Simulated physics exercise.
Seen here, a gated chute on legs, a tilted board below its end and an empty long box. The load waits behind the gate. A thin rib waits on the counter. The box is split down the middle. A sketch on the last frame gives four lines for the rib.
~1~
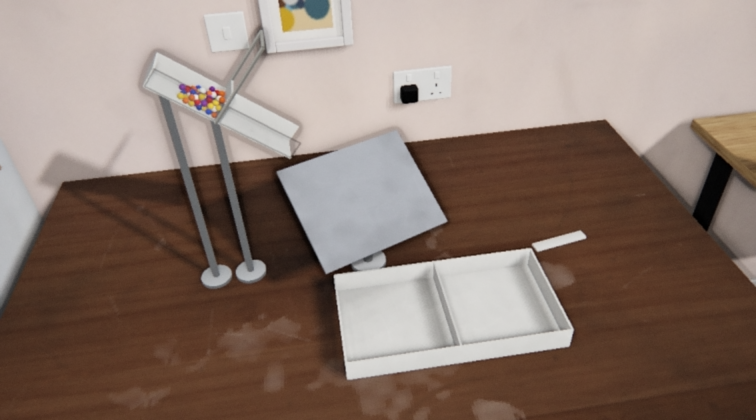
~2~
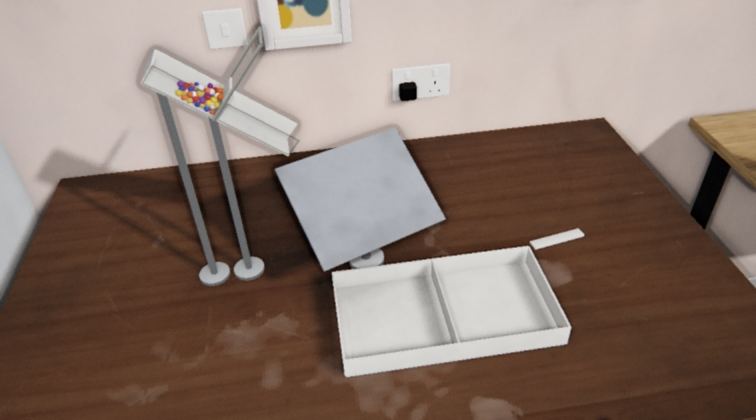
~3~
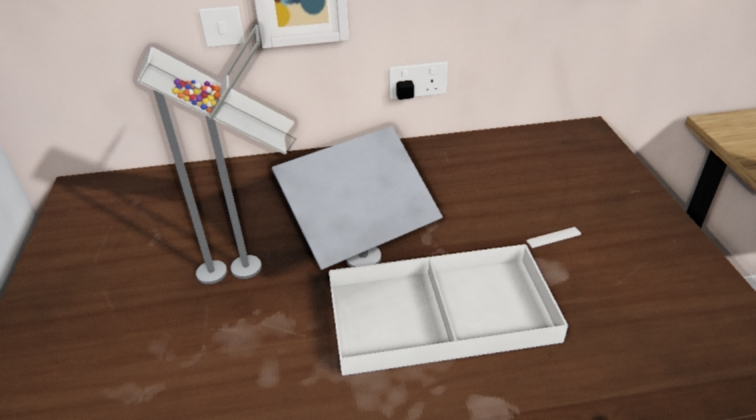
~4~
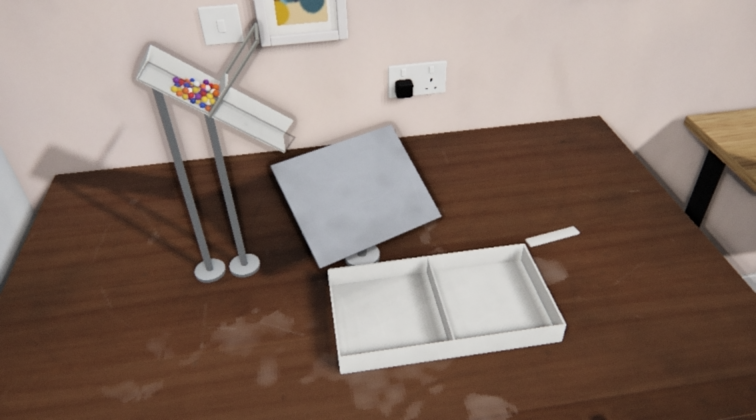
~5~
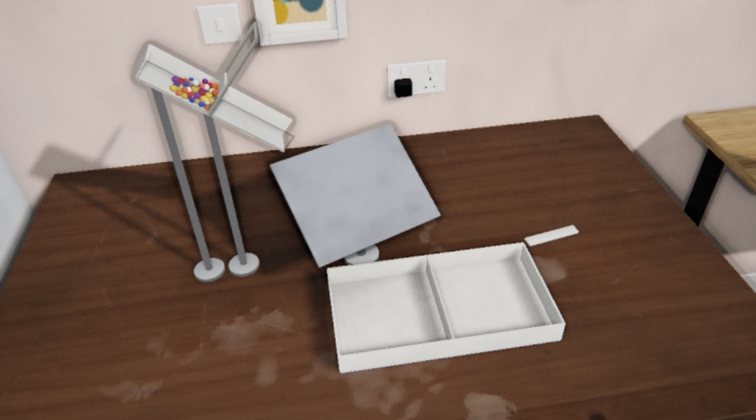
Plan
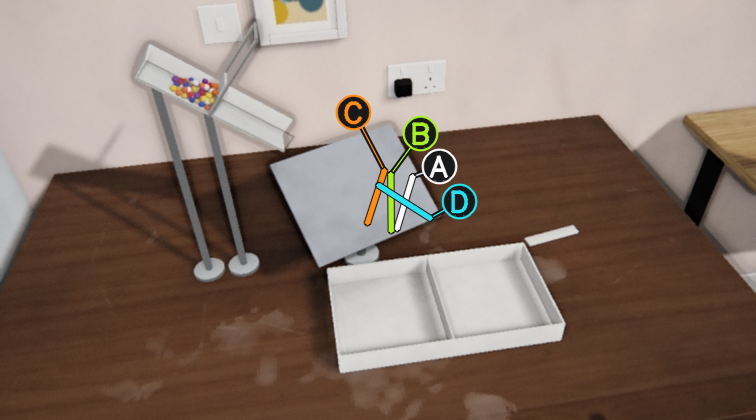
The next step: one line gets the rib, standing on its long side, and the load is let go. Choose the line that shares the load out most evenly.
Line D.
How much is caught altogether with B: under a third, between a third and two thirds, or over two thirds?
Line B gives over two thirds.
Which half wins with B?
Left.
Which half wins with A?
The left half.
On the marked copy, line A from (412, 176) to (397, 228); line B from (390, 174) to (391, 230); line C from (384, 170) to (367, 222); line D from (378, 185) to (430, 218).
With A, of what is caught, almost all in the left half, just a few in the right.
With B, of what is caught, every piece in the left half, not one piece in the right.
With C, of what is caught, almost all in the left half, about a tenth in the right.
With D, of what is caught, roughly a third in the left half, roughly two thirds in the right.
